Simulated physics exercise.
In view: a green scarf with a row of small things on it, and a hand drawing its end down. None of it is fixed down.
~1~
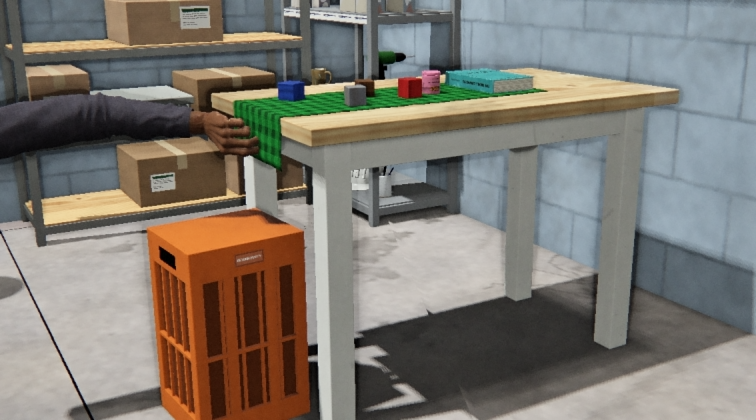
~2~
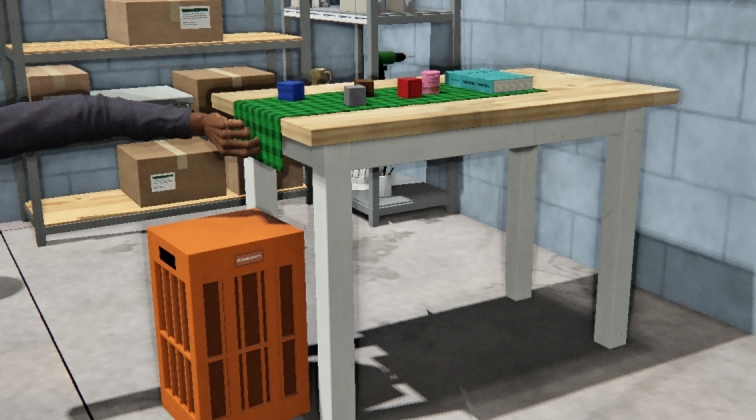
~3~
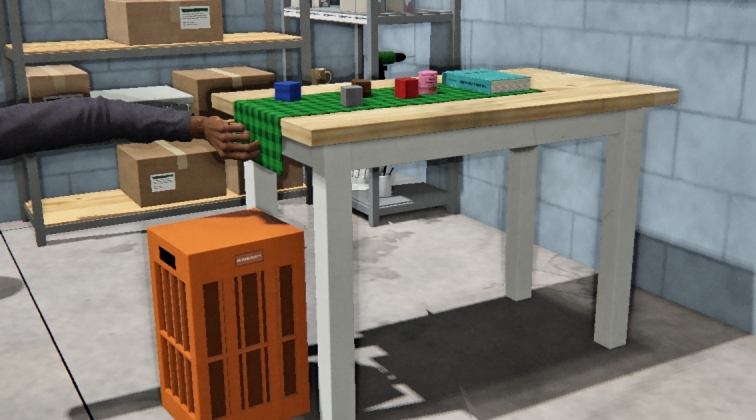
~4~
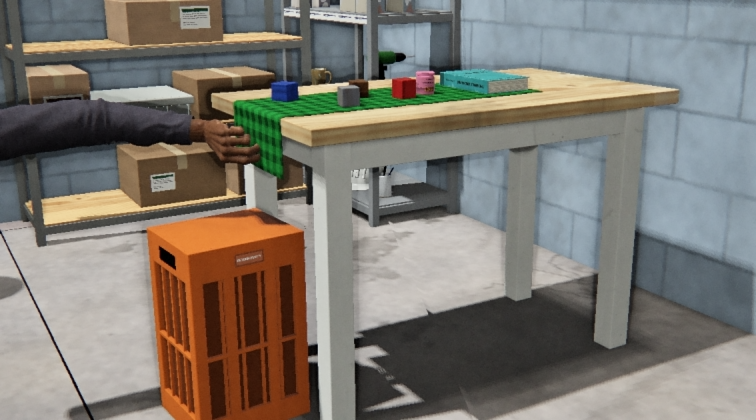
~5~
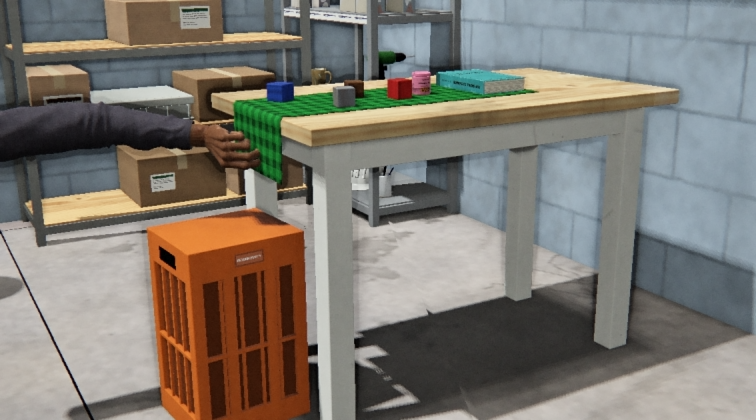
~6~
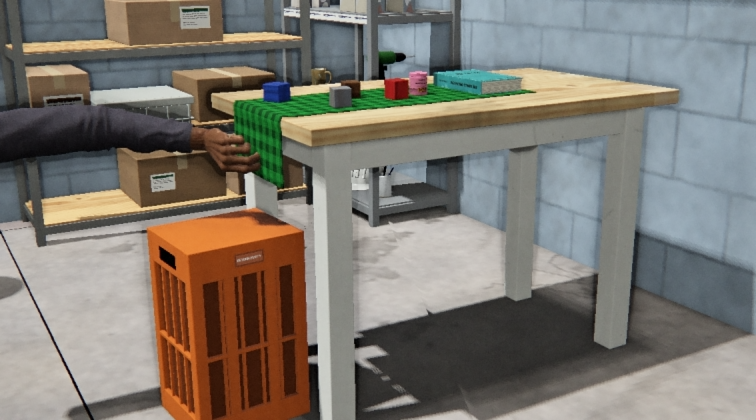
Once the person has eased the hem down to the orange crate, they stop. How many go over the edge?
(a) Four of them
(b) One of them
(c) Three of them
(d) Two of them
b, one of them.
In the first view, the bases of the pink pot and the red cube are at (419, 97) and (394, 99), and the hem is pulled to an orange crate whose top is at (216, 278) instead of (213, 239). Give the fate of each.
The pink pot stays put; the red cube stays put.
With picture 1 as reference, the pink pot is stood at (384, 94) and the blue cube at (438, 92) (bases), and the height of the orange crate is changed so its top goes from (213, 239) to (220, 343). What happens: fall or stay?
Result - the pink pot comes off, and the blue cube stays put.
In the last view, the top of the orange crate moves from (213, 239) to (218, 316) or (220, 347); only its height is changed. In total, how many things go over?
3 and 4.
Soon after, hem near (259, 202); all still up.
After that, hem on the crate; blue cube gone.
In the end, hem on the crate; blue cube gone. Over the edge go one.
